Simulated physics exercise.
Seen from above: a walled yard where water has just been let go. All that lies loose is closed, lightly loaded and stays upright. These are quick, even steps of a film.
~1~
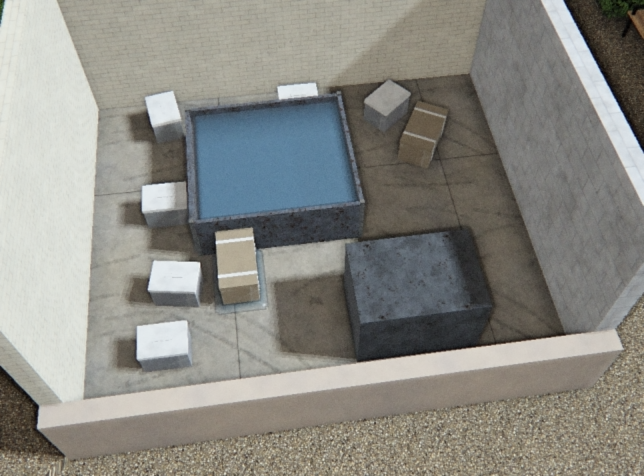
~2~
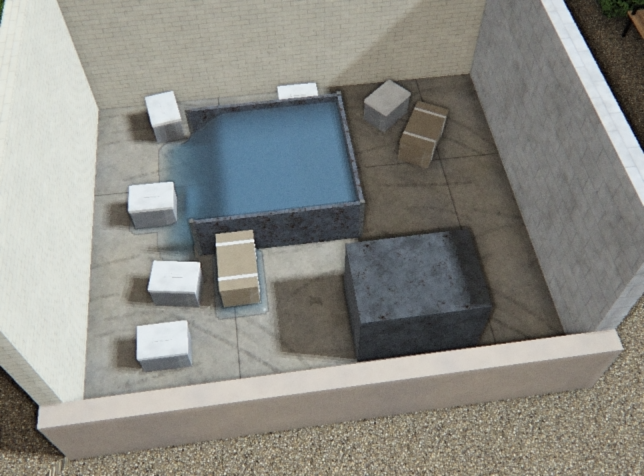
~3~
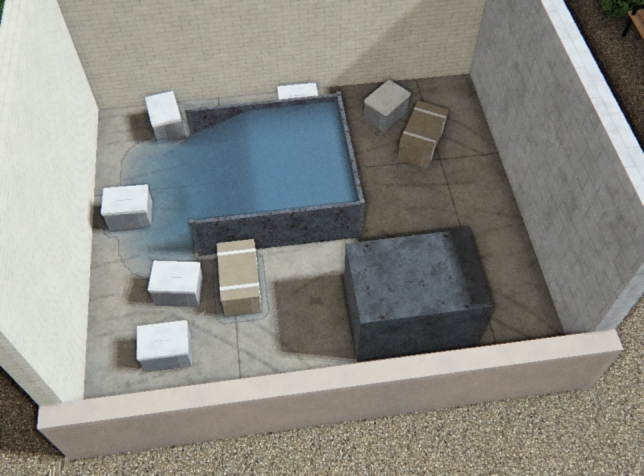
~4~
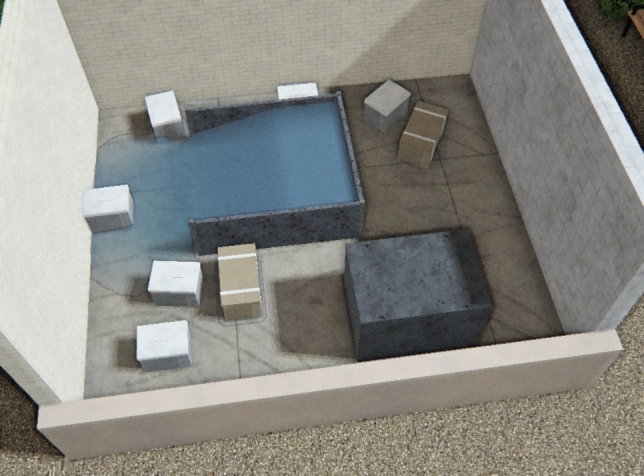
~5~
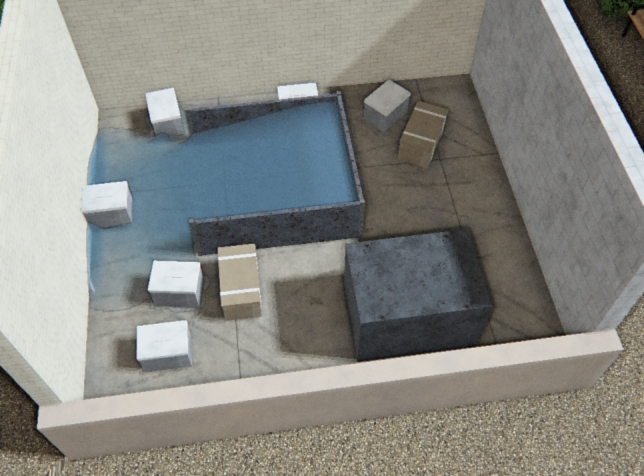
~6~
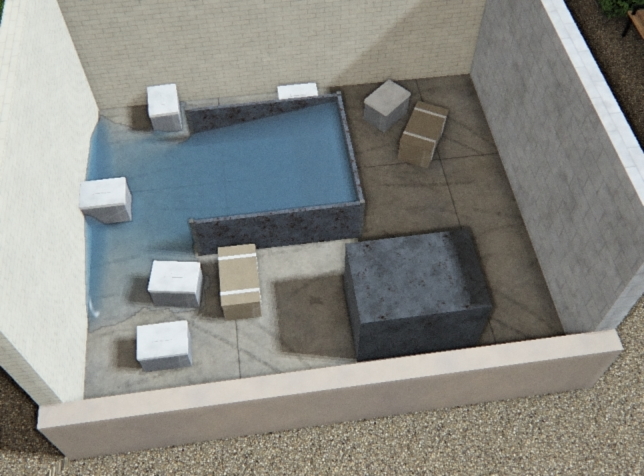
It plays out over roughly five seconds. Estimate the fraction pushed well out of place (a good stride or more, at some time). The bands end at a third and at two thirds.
That comes to at least two thirds.
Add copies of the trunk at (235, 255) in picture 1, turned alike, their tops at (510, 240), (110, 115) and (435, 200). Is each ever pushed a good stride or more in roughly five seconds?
One after the other: No, moved that far, never so far.
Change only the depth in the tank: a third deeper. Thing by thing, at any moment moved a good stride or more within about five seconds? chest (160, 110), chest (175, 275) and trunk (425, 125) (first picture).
One after the other: Swept aside, pushed that far, shifted that much.
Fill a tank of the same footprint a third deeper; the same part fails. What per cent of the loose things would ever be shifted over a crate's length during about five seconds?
I make it 90 per cent.
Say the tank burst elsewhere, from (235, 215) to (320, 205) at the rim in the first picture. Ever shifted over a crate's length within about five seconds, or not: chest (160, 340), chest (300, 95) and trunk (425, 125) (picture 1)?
As listed: Pushed that far, less than that, less than that.
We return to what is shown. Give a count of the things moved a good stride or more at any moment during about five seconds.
7 of them.
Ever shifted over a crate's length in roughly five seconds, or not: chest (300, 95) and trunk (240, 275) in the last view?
As listed: That far or more, no.
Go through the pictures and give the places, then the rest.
The first frame shows a chest at (164, 196), on the bottom; a trunk at (236, 257), on the bottom; 0 of 8 have shifted.
The second frame shows a chest at (151, 196) rests on the ground, close to its start; a trunk at (236, 260) rests on the ground, close to its start; 1 of 8 have shifted.
The third frame shows a chest at (124, 199), on the bottom, a stride from its start; a trunk at (238, 269), on the bottom, close to its start; 2 of 8 have shifted.
The fourth frame shows a chest at (105, 200) rests on the ground, a stride from its start; a trunk at (238, 273) rests on the ground, close to its start; 2 of 8 have shifted.
The fifth frame shows a chest at (104, 196) floats, a stride from its start; a trunk at (238, 274) rests on the ground, close to its start; 3 of 8 have shifted.
The sixth frame shows a chest at (102, 192), afloat, a stride from its start; a trunk at (238, 274), on the bottom, close to its start; 3 of 8 have shifted.
A moment on, 1 of 8 are well off their spots; 1 afloat.
Next, 3 of 8 are well off their spots; 2 afloat.
Later, 6 of 8 are well off their spots; 4 afloat.
In the end, 7 of 8 are well off their spots, and 7 have been at some point; 8 afloat.
